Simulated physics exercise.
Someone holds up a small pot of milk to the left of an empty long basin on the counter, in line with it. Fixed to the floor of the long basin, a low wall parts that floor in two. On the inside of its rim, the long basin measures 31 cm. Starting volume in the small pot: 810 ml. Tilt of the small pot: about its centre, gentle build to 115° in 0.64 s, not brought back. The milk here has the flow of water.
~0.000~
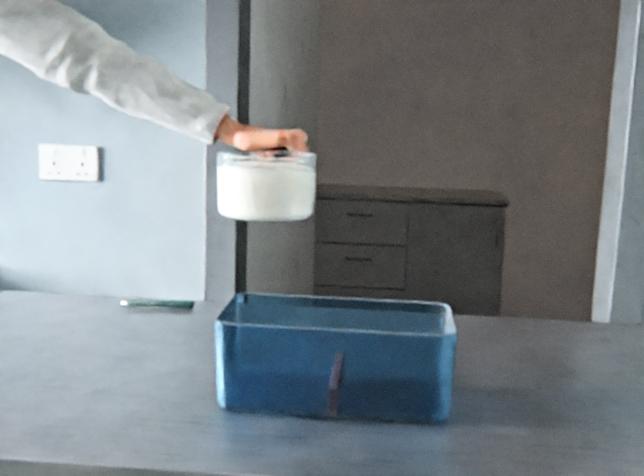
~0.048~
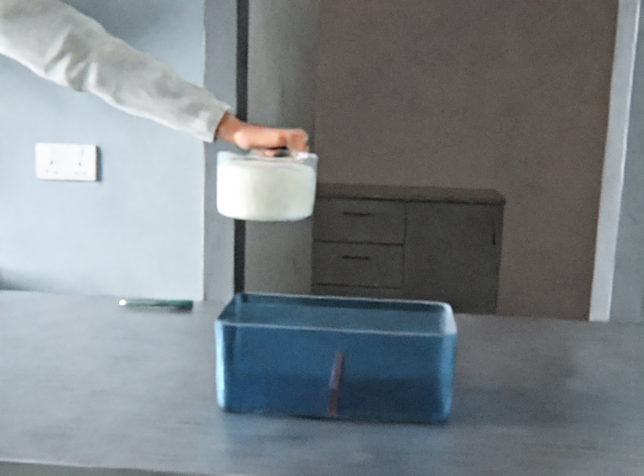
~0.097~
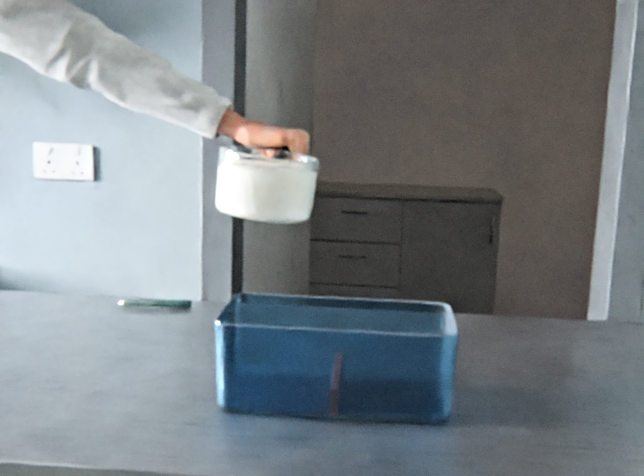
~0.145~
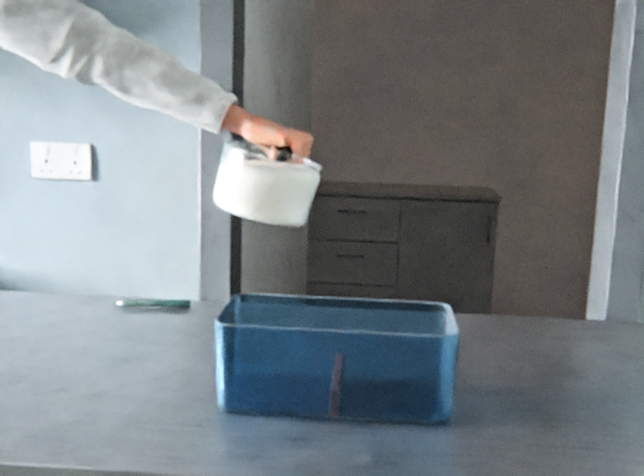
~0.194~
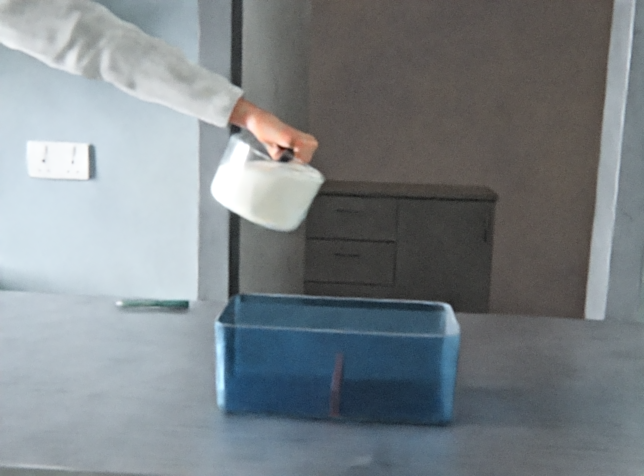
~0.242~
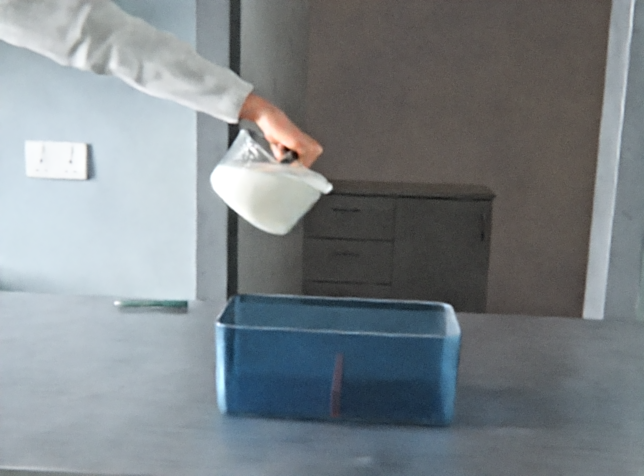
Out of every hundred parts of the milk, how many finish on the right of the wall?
About 67 in every hundred.
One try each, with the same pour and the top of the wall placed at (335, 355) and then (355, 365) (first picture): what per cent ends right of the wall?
First 70, then 50 per cent.
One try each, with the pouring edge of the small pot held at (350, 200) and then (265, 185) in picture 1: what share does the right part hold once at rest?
Try 1: 85 %; try 2: 15 %.
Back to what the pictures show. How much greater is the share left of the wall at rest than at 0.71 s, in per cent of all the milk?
Change: Approx. 12 %.
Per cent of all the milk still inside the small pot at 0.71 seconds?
About 3 per cent.
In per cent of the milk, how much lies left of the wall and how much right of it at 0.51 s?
About 0 % left, 24 % right.
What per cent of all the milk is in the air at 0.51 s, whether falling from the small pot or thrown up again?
Some 50 % is the figure.
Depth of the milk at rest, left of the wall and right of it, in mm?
Final levels - left approx 10 mm, right approx 24 mm.
After 0.51 s the tilt is 104° and 27 per cent is still to pour, 0 is left of the wall and 24 right of it.
After 0.71 s the tilt is 115° and 3 per cent is still to pour, 19 is left of the wall and 69 right of it.
After 0.92 s the tilt is 115° and 0 per cent is still to pour, 29 is left of the wall and 68 right of it.
After 1.14 s the tilt is 115° and 0 per cent is still to pour, 31 is left of the wall and 67 right of it.
In the end 31 per cent lies left of the wall, 67 right of it and 2 outside.
